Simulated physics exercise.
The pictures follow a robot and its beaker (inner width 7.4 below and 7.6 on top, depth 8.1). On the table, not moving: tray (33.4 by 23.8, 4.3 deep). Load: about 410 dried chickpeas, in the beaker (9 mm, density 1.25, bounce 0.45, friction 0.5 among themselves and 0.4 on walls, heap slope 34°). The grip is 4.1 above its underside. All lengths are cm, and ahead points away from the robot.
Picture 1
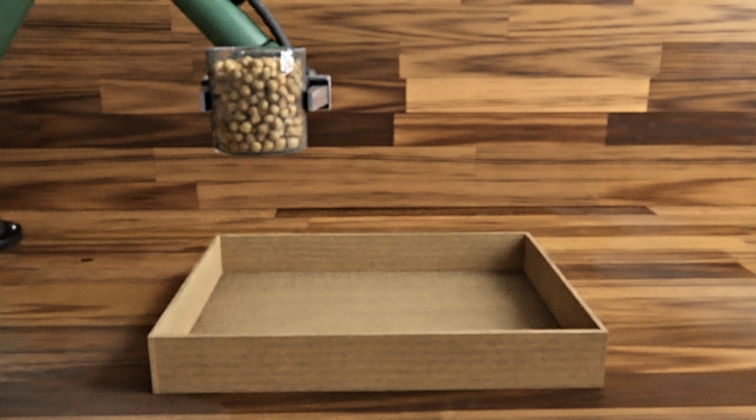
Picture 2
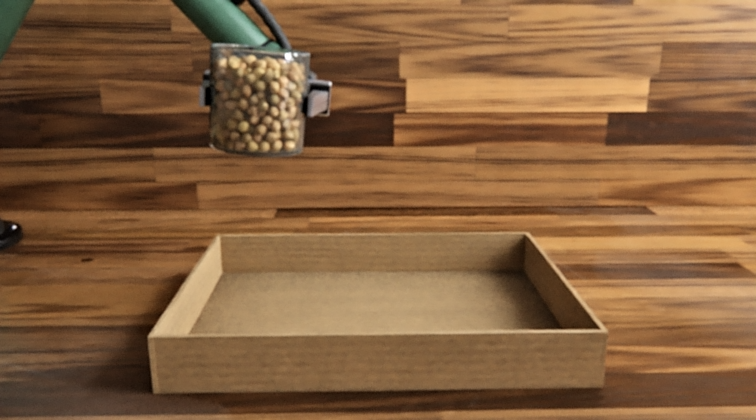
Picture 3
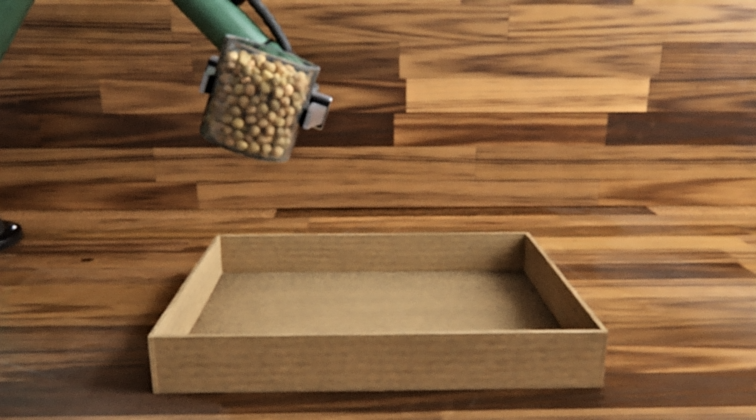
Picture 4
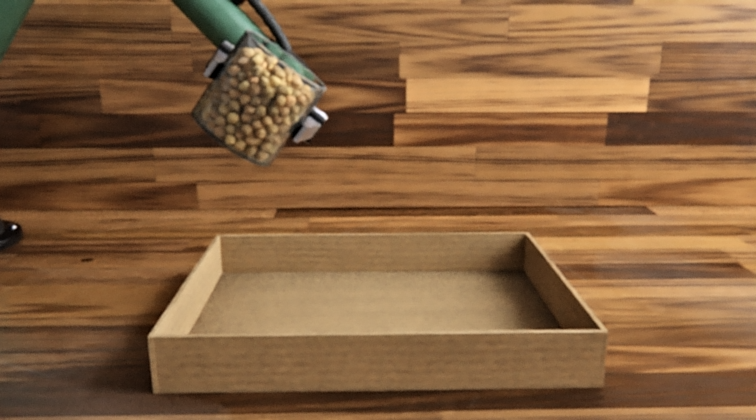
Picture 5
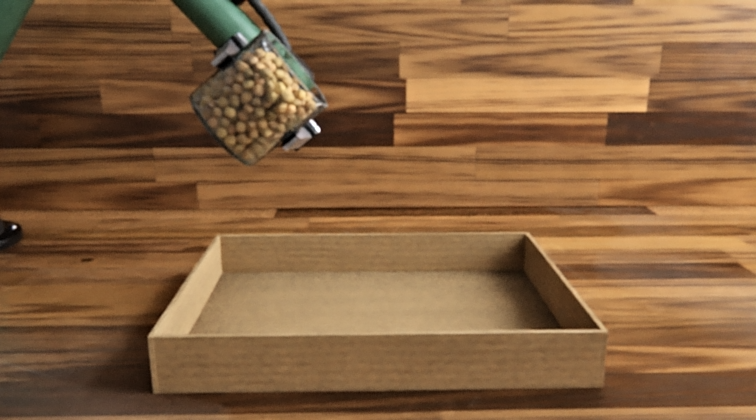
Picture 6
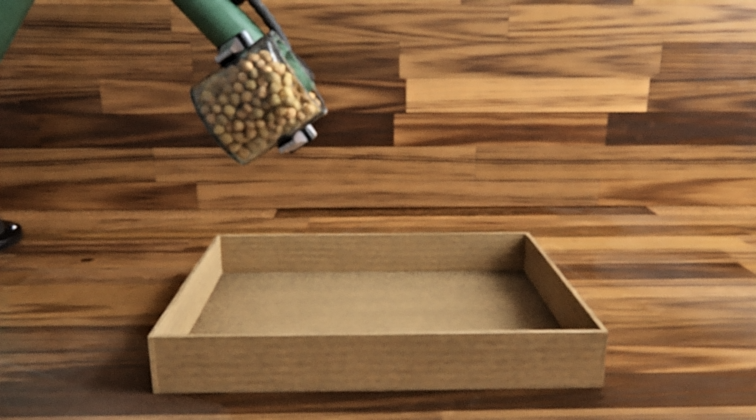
A green robotic arm reaches in from the upper left, seen from the front by a still camera, against dark and light brown wooden planks. Its gripper holds a clear beaker full of tan chickpeas above an open, empty cardboard-brown tray. The beaker starts upright, then tilts steadily toward the right, slowing near the end, while the chickpeas shift inside and the tray stays still.
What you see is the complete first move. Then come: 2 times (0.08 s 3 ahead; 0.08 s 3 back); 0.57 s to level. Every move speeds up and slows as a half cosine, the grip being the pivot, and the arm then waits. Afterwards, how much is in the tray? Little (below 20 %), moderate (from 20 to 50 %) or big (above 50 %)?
In the tray the share is moderate, from 20 to 50 %.
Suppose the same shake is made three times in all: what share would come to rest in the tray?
Then about 35 per cent.
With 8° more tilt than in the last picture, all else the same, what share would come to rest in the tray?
It would be near 45 per cent.
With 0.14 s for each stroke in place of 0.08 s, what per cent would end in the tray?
It would be near 10 per cent.
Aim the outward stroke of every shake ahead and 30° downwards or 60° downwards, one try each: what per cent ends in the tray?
About 15 and 10 per cent.
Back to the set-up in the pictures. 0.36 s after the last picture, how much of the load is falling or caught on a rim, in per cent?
Some 10 per cent.
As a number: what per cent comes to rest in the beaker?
Roughly 70 per cent.
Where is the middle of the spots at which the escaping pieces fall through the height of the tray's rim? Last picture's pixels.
Around (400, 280).
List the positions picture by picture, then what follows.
In the first frame, beaker middle at (259, 101), level; upper third of the load around (257, 80), from x 215 to 300, top at y 65; 412 in the beaker.
In the second frame, beaker middle at (258, 101), tilted 5° forward; upper third of the load around (258, 80), from x 220 to 300, top at y 65.
In the third frame, beaker middle at (258, 101), tilted 20° forward; upper third of the load around (257, 81), from x 210 to 305, top at y 60.
In the fourth frame, beaker middle at (258, 101), tilted 37° forward; upper third of the load around (255, 82), from x 205 to 310, top at y 55.
In the fifth frame, beaker middle at (258, 101), tilted 52° forward; upper third of the load around (255, 81), from x 205 to 310, top at y 55.
In the sixth frame, beaker middle at (258, 101), tilted 57° forward; upper third of the load around (253, 82), from x 205 to 315, top at y 55; 412 in the beaker.
Then, 0.36 s later, tilted 56° forward, highest piece 23 above the table; 301 in the beaker, 70 in the tray, 41 in flight or on a rim.
Then, 0.71 s later, tilted 13° forward, highest piece 24 above the table; 287 in the beaker, 125 in the tray.
Then, 1.09 s later, level, highest piece 24 above the table; 287 in the beaker, 125 in the tray.
Then, 2.14 s later, level, highest piece 24 above the table; 287 in the beaker, 125 in the tray.
At rest, 287 in the beaker, 125 in the tray. That is 30 % in the tray.
